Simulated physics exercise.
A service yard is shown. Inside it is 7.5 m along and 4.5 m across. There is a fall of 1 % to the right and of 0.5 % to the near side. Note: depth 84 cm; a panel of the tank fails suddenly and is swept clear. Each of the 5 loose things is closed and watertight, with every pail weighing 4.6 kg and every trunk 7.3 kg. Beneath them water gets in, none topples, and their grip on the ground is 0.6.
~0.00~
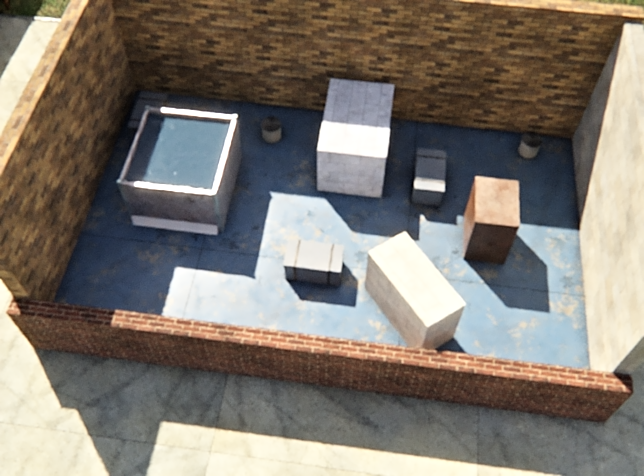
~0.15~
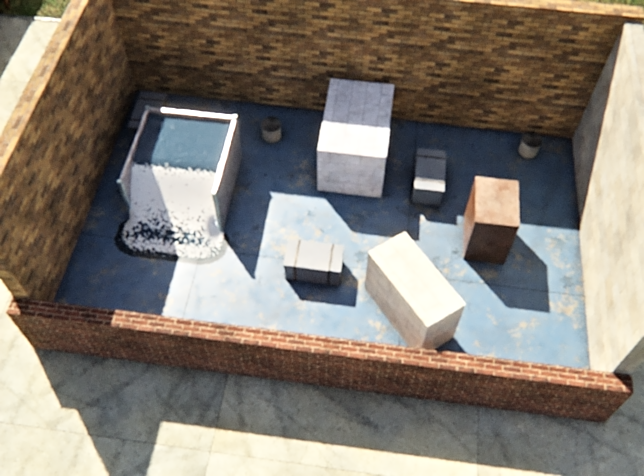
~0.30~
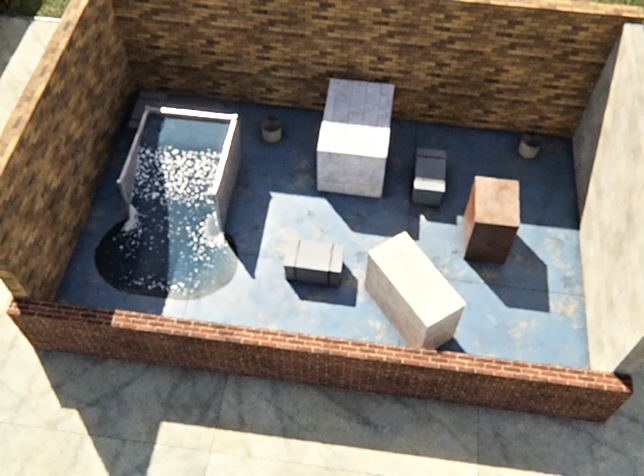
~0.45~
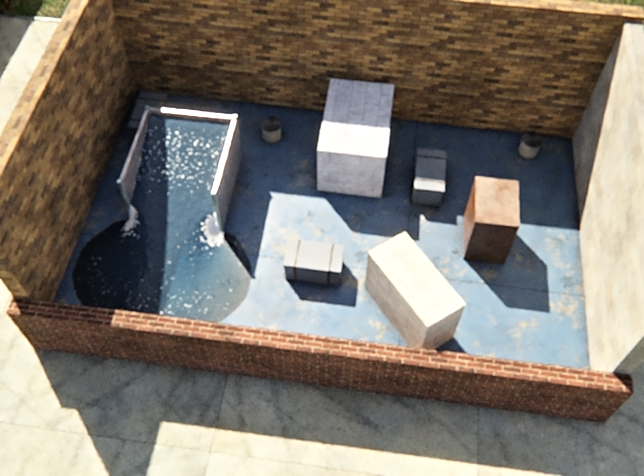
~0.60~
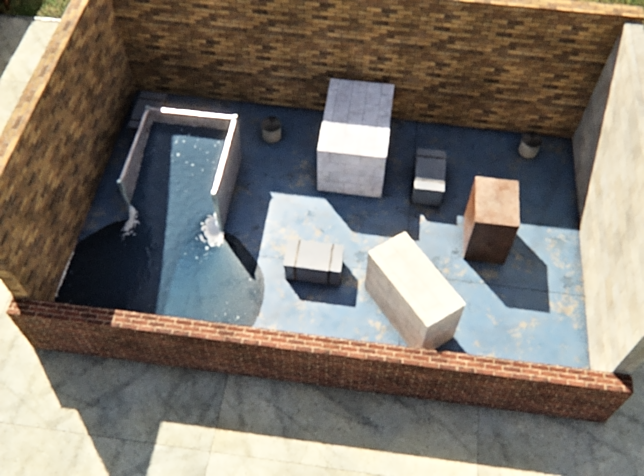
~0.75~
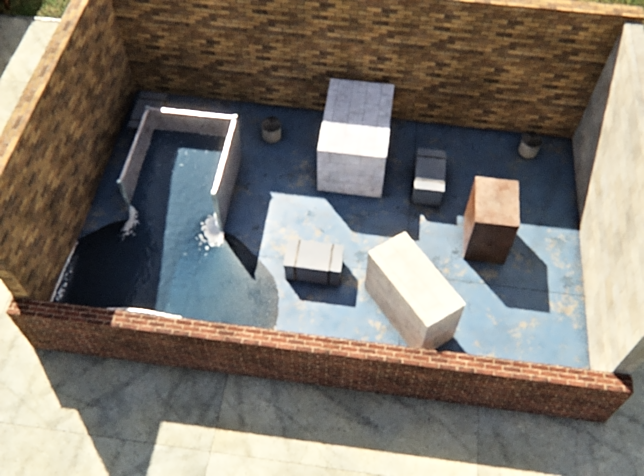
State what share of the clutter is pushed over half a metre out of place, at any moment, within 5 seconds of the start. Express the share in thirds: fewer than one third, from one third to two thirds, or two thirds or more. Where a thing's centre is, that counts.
I reckon it gets to one third but stops short of two thirds.
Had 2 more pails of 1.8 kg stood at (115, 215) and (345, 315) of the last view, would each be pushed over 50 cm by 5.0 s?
Well, in turn they are above that and above that.
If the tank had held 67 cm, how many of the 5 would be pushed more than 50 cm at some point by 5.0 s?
With that change, 2 of them.
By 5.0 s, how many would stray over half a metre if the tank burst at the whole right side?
In that case the number is 5.
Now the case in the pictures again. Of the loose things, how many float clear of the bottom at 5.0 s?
The count is 3.
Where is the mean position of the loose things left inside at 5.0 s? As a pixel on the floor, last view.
I'd say about (372, 163) in the last view.
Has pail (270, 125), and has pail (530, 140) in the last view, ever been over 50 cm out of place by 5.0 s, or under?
First not as far, second not as far.
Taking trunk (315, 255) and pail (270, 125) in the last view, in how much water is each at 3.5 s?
First about 3 cm, second about 0 cm.
After 1.1 s 0 of 5 are over 50 cm from their spots; 0 afloat.
After 2.2 s 0 of 5 are over 50 cm from their spots; 0 afloat.
After 3.5 s 1 of 5 are over 50 cm from their spots; 0 afloat.
After 5.0 s 3 of 5 are over 50 cm from their spots, and 3 have been at some point; 3 afloat.
